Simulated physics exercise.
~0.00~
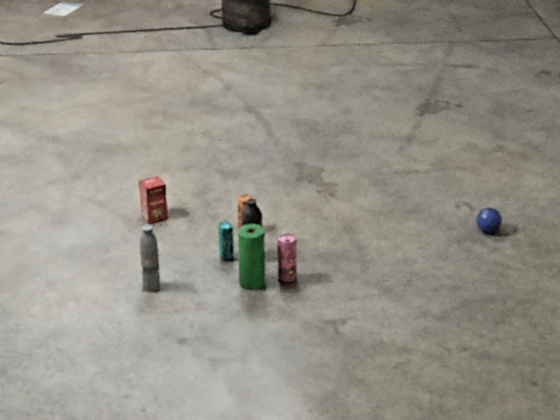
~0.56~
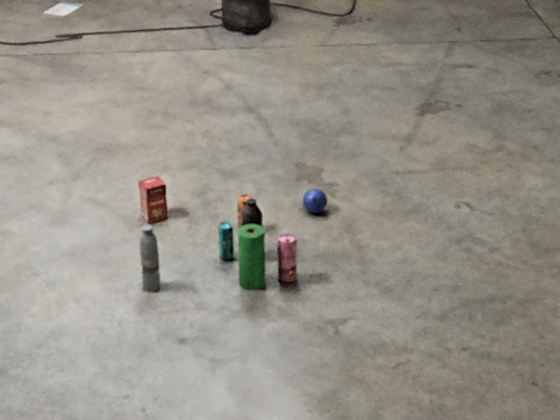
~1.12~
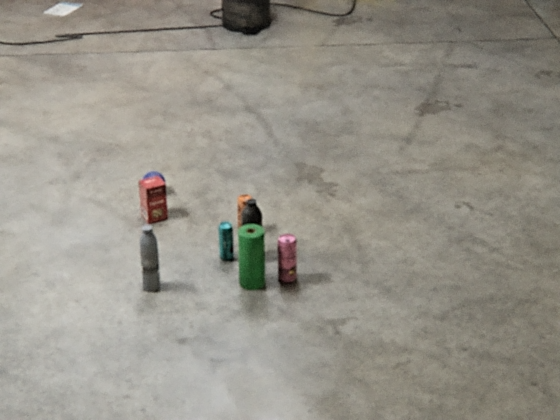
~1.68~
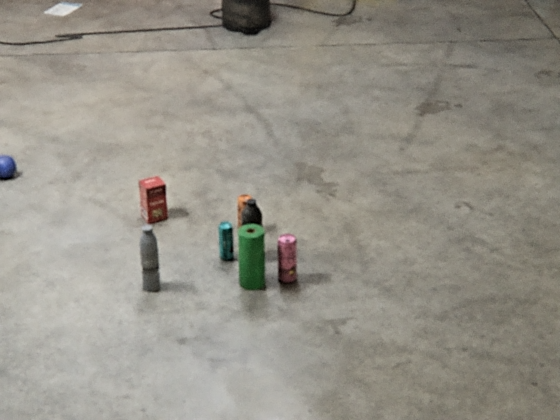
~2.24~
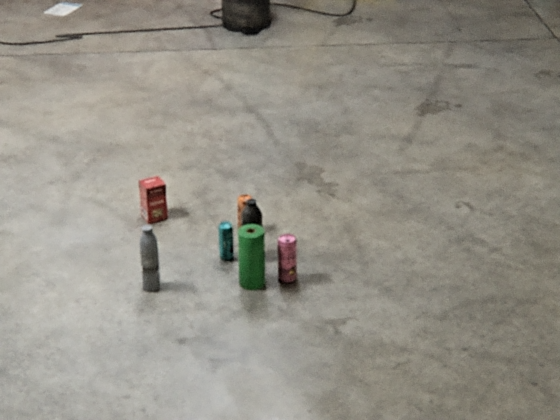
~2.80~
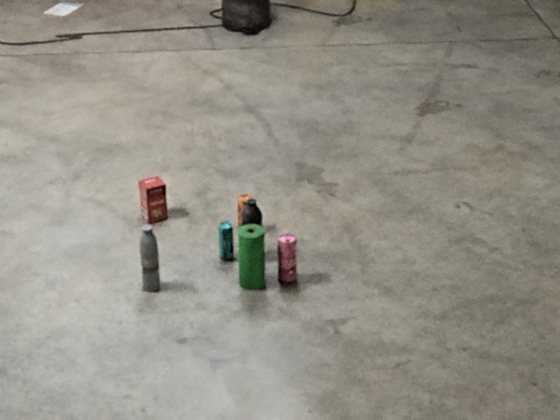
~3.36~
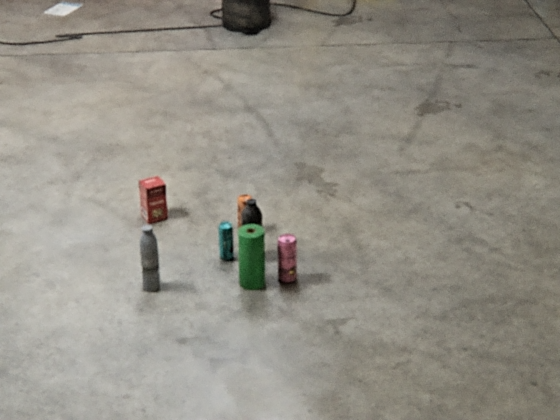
A green roll stood among bottles, cans and a red carton on a concrete floor while a blue ball rolled in from the right, passed behind them all and left on the left side, leaving everything standing undisturbed.
